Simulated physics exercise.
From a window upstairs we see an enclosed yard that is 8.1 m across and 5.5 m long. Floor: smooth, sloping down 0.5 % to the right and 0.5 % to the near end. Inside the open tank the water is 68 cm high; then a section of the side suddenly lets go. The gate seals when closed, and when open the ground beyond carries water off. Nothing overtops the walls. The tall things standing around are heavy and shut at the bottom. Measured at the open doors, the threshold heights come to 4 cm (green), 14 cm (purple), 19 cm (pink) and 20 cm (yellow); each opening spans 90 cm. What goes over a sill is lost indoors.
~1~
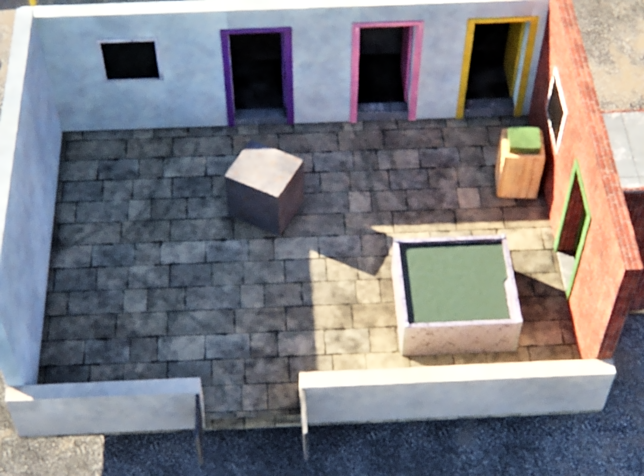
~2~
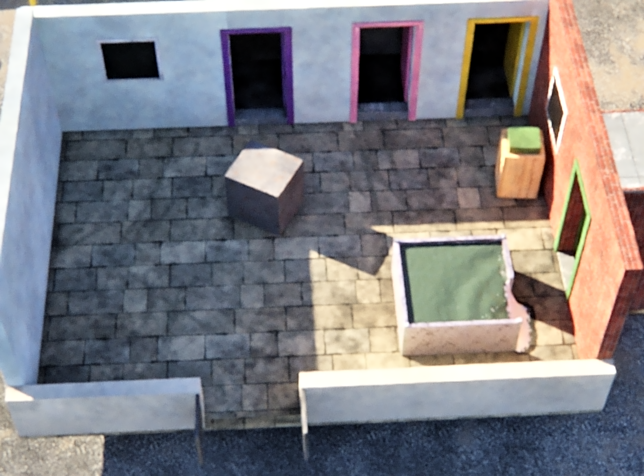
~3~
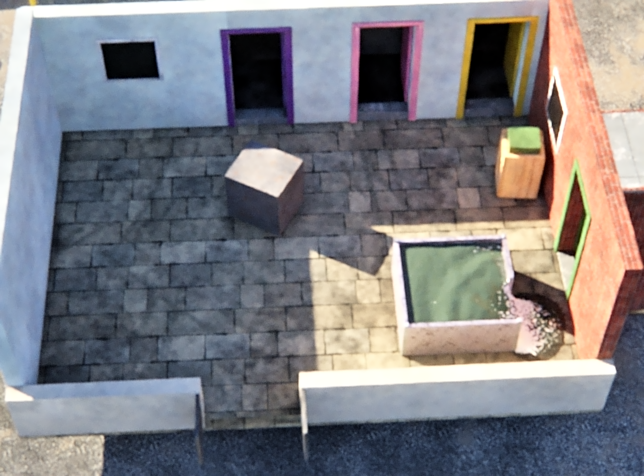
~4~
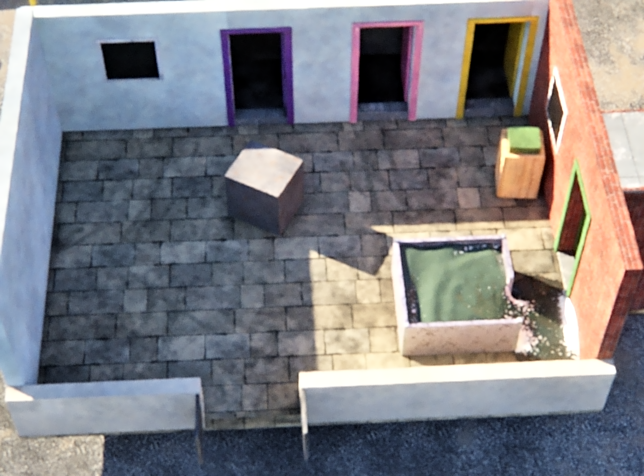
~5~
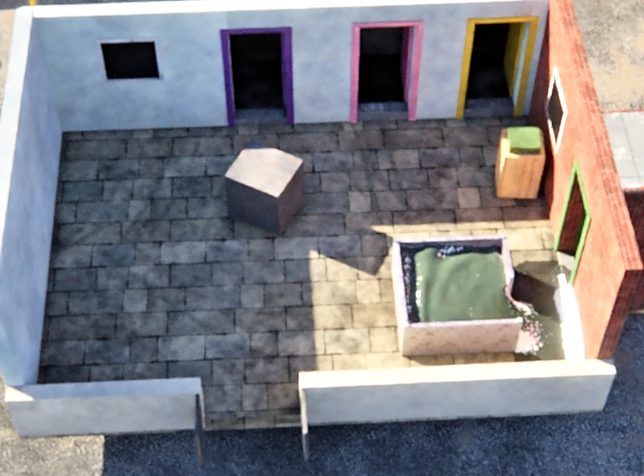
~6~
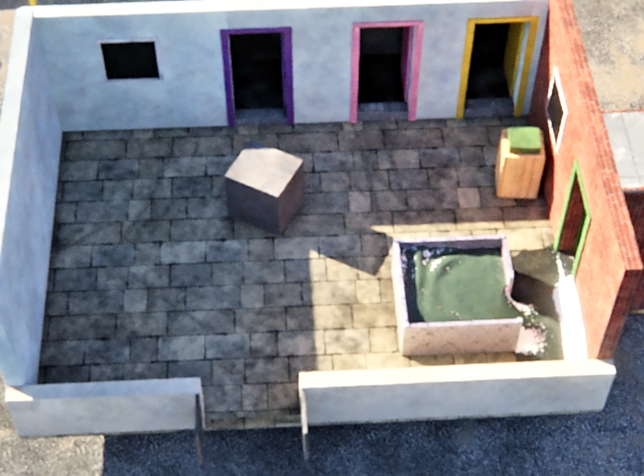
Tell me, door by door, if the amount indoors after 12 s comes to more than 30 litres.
At the green door the total will be higher than the limit. At the purple door the total will be lower than the limit. At the pink door the total will be lower than the limit. At the yellow door the total will be lower than the limit.
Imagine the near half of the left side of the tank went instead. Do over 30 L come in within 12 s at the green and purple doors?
Result against the limit at green: Limit held; result at purple: Limit held.
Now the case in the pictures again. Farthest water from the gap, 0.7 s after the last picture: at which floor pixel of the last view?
Somewhere about (535, 182).
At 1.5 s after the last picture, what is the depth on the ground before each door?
Depths: Green door 12 cm, purple door 0 cm, pink door 0 cm, yellow door 0 cm.
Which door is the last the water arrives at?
The answer is the purple door.
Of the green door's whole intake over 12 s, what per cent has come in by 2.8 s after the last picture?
Roughly 70 percent is in by then.
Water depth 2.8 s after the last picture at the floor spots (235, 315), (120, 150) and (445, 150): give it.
1, 0, 1 cm.
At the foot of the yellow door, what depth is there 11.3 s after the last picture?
The depth there is near 3.0 cm.
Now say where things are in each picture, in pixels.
The first picture shows the open tank at (456, 283) is whole and still, 68 cm deep.
In the second picture, water pours out at (510, 317) and has run 0.5 m, to (527, 308); typically 10 cm deep outside, 68 cm at the open tank's back.
In the third picture, the front is at (554, 310), 0.8 m from the gap at (509, 318); 0.7 m2 of floor is under water; 68 cm left at the back of the open tank.
In the fourth picture, the front is at (561, 288), 1.2 m from the gap at (509, 319); 1.3 m2 of floor is under water; 65 cm left at the back of the open tank.
In the fifth picture, water pours out at (509, 319) and has run 1.5 m, to (557, 266); typically 7 cm deep outside, 57 cm at the open tank's back.
In the sixth picture, water pours out at (509, 319) and has run 1.7 m, to (553, 248); typically 7 cm deep outside, 58 cm at the open tank's back.
Then, 0.7 s after the last picture water covers 10 % of the floor and is deepest (52 cm) near (574, 367); green door 14 cm at the sill, 26 L in, purple door not reached, pink door not reached, yellow door not reached.
Then, 1.5 s after the last picture water covers 20 % of the floor and is deepest (37 cm) near (578, 388); green door 12 cm at the sill, 58 L in, purple door not reached, pink door not reached, yellow door not reached.
Then, 2.8 s after the last picture water covers 40 % of the floor and is deepest (28 cm) near (576, 377); green door 10 cm at the sill, 91 L in, purple door not reached, pink door 4 cm at the sill, 0 L in, yellow door 3 cm at the sill, 0 L in.
Then, 6.3 s after the last picture water covers 80 % of the floor and is deepest (14 cm) near (578, 388); green door 6 cm at the sill, 124 L in, purple door 3 cm at the sill, 0 L in, pink door 4 cm at the sill, 0 L in, yellow door 2 cm at the sill, 0 L in.
Then, 11.3 s after the last picture water covers 100 % of the floor and is deepest (7 cm) near (566, 388); green door 3 cm at the sill, 130 L in, purple door 2 cm at the sill, 0 L in, pink door 3 cm at the sill, 0 L in, yellow door 3 cm at the sill, 0 L in.
